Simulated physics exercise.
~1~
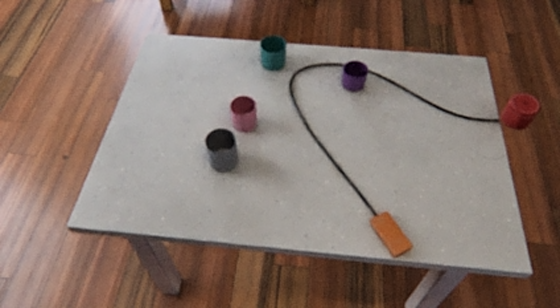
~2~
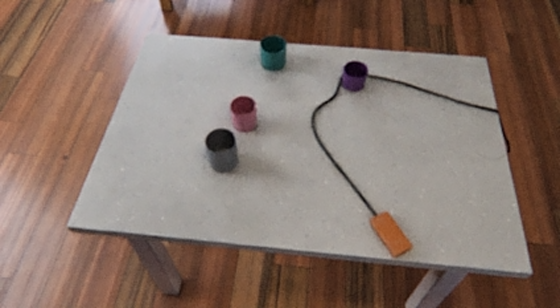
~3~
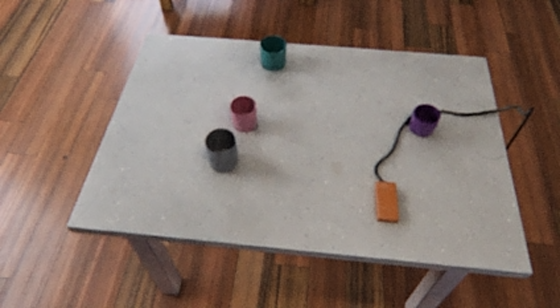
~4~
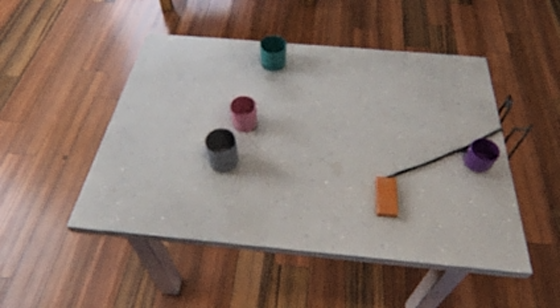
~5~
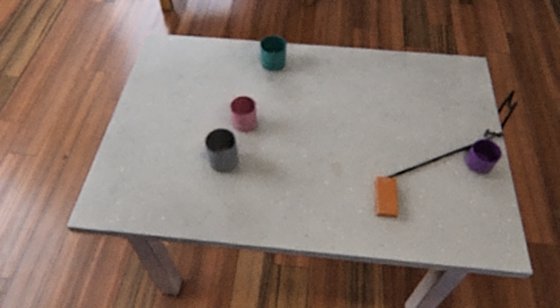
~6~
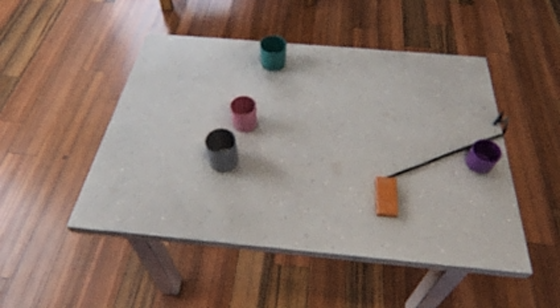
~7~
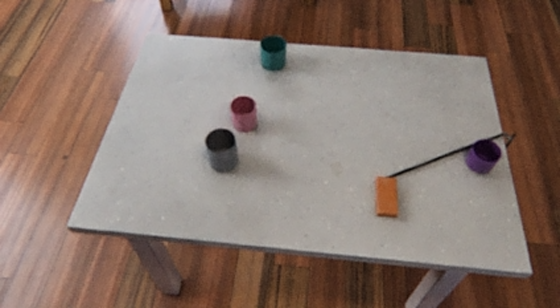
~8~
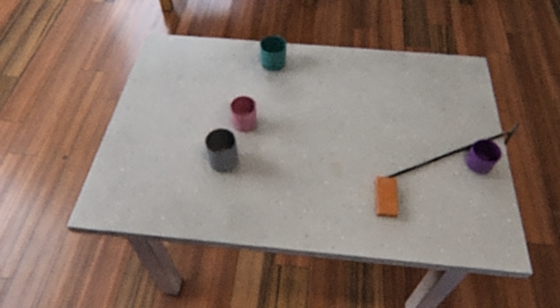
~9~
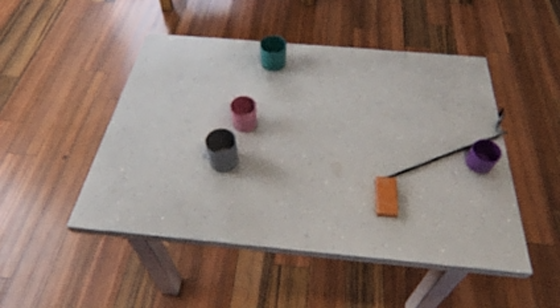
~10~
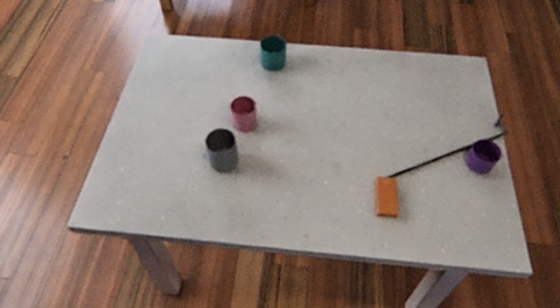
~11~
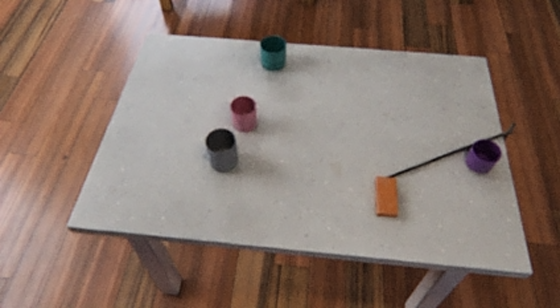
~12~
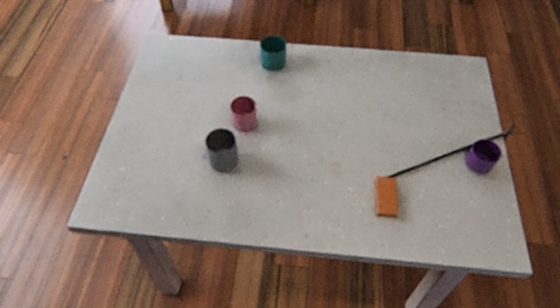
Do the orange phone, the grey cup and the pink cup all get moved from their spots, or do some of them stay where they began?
Some of them stay where they began. The orange phone is pulled a moderate way across the top, while the grey cup and the pink cup hardly move at all.
A pale grey sideboard stands on a reddish-brown wooden floor, seen from above at a slant. A teal cup sits near the back, pink and grey cups stand left of the middle, and a dark cable curves from a flat orange phone at the front right, behind a purple mug, to a red rounded object at the right edge. The red object drops out of sight, pulling the cable after it. The tightening cable sweeps the purple mug toward the right edge and draws the phone slightly backward. Finally the mug and phone rest on the top, while the cable's far end flicks about at the edge.
